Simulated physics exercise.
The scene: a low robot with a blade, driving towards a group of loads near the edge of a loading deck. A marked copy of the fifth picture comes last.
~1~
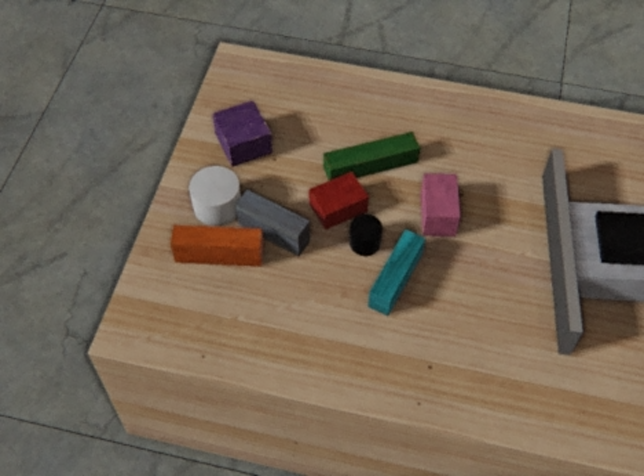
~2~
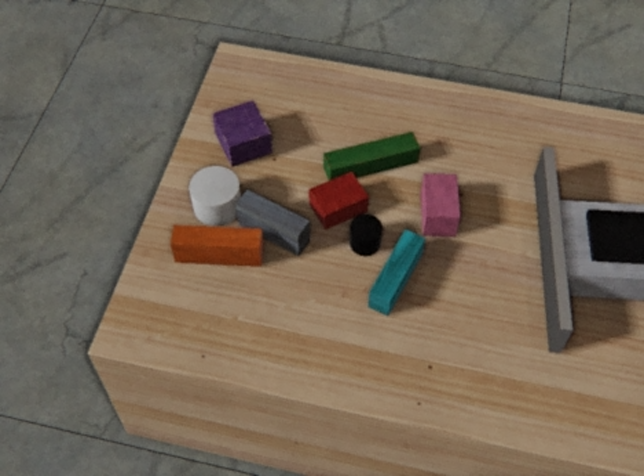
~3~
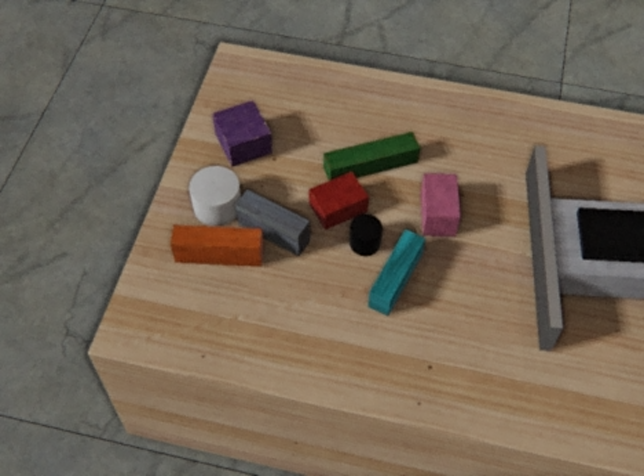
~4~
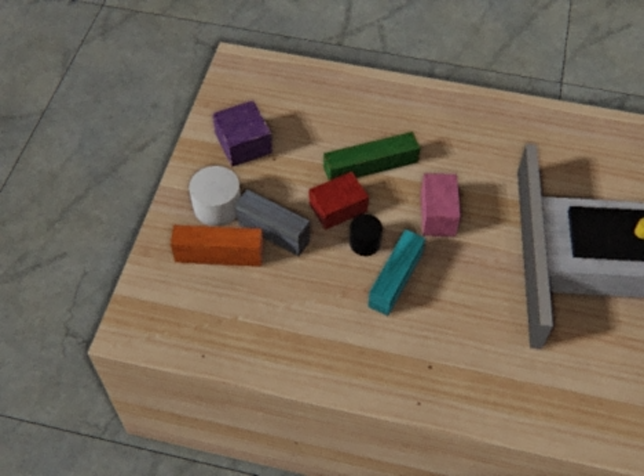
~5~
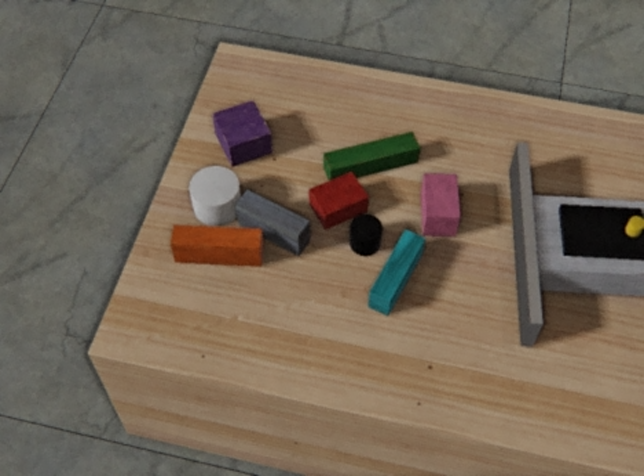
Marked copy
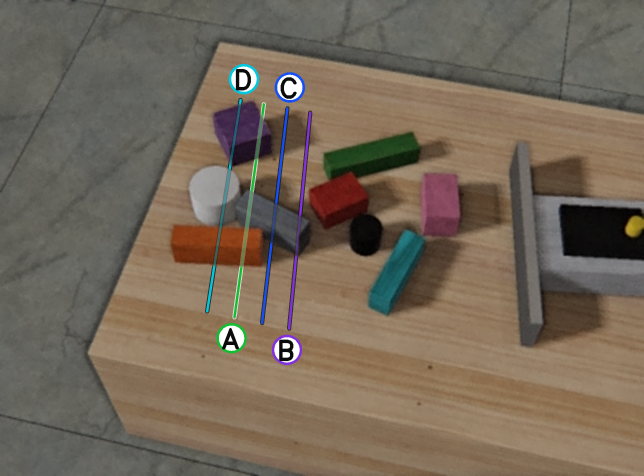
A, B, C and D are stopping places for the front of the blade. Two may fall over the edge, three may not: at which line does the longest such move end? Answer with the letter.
Stop at D.
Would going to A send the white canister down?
By then, yes.
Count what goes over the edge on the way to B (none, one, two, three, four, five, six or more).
By then, none.
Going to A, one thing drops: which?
The white canister goes over.
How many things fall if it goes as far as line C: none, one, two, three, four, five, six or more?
The count is none.
On the marked copy, A at (250, 202); B at (301, 212); C at (276, 207); D at (225, 197).
With D. Early on, robot (484, 209); turquoise stick (390, 272); green bar (362, 158).
Further on, robot (375, 188); white canister (195, 199); purple crate (237, 129).
At the end, robot (290, 172); purple crate over the edge; white canister over the edge; two fallen.
As for the rest, A is within the limit but short; B is within the limit but short; C is within the limit but short.
